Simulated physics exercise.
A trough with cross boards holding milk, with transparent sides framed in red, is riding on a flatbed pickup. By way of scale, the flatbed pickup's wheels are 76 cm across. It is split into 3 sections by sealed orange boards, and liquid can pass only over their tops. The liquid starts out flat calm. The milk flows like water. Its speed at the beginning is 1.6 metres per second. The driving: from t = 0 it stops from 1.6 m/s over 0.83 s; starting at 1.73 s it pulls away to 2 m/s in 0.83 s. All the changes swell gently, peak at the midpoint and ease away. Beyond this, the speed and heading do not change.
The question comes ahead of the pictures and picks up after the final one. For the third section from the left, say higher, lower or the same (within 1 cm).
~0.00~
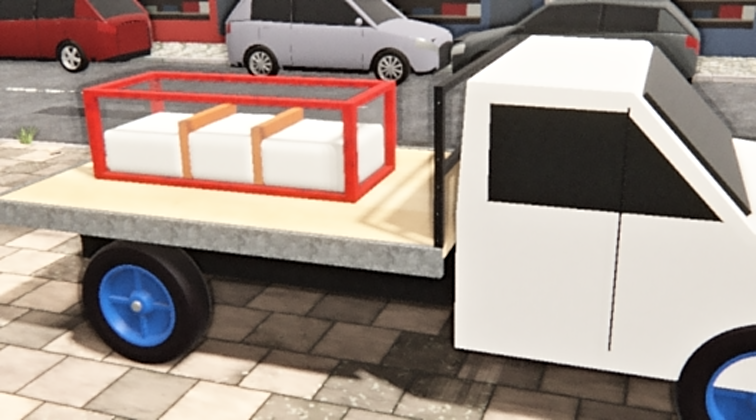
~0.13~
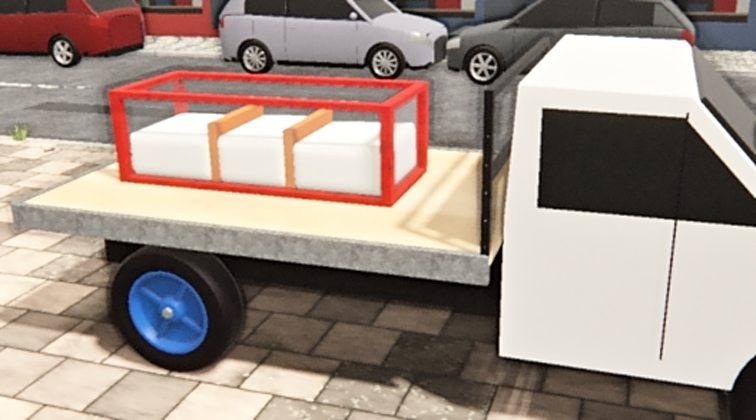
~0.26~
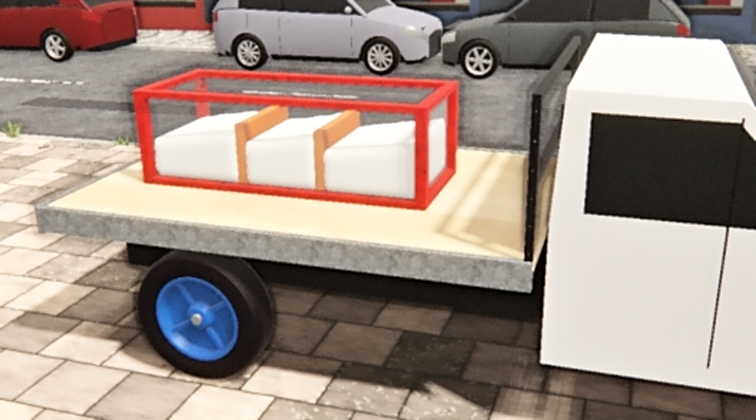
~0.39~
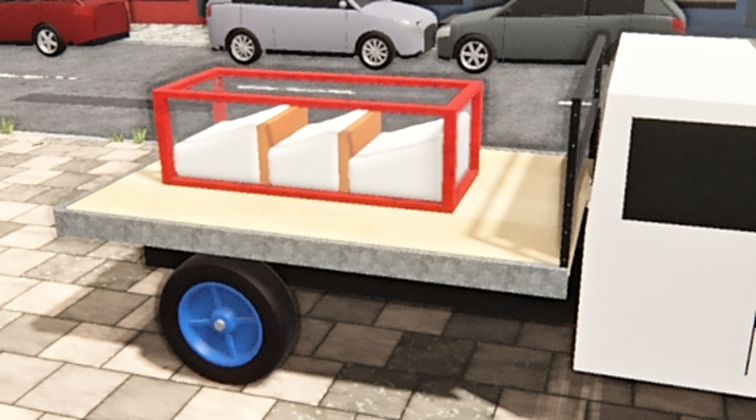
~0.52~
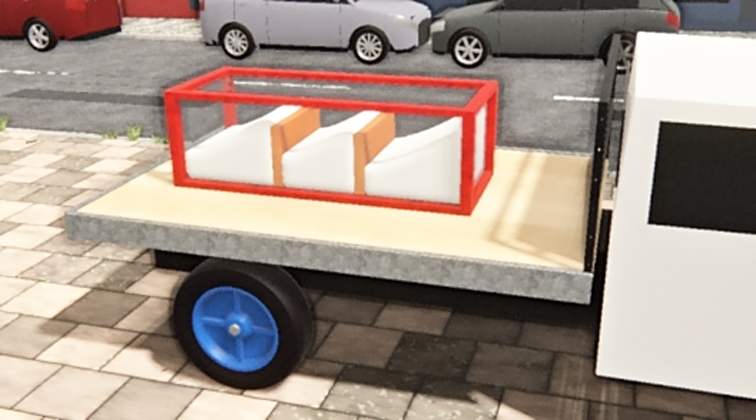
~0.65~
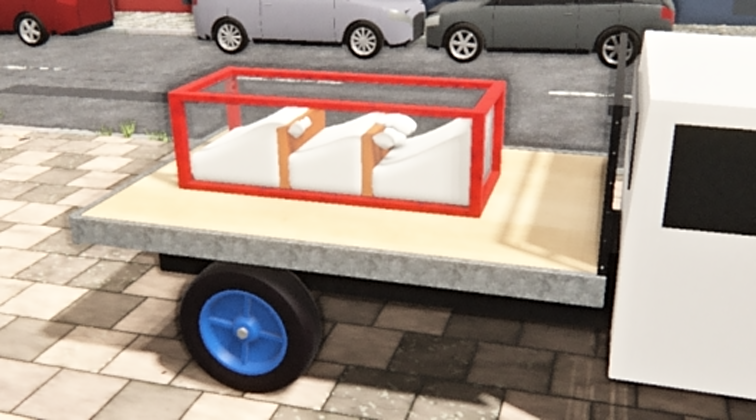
It ends less full.
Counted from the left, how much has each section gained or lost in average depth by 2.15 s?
From the left: 1 down, 2 up, 1 down.
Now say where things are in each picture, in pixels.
In the first frame, surface heights from the left, (148, 129), (226, 134), (309, 140); board top at (181, 122) and (254, 128); the front is on the right, levels are read along the near wall; a wheel hub at (132, 309).
In the second frame, surface heights from the left, (175, 130), (256, 136), (343, 142).
In the third frame, surface heights from the left, (201, 130), (285, 137), (375, 145).
In the fourth frame, surface heights from the left, (221, 132), (307, 139), (400, 146).
In the fifth frame, surface heights from the left, (233, 134), (322, 140), (417, 148).
In the sixth frame, surface heights from the left, (239, 135), (329, 141), (425, 148); a wheel hub at (239, 337).
Then, 1.25 s in, the mean depths from the left are 26, 27, 27 cm.
Then, 2.15 s in, the mean depths from the left are 26, 28, 26 cm.
Then, 3.05 s in, the mean depths from the left are 27, 30, 25 cm.
Then, 5.55 s in, the mean depths from the left are 27, 30, 25 cm.
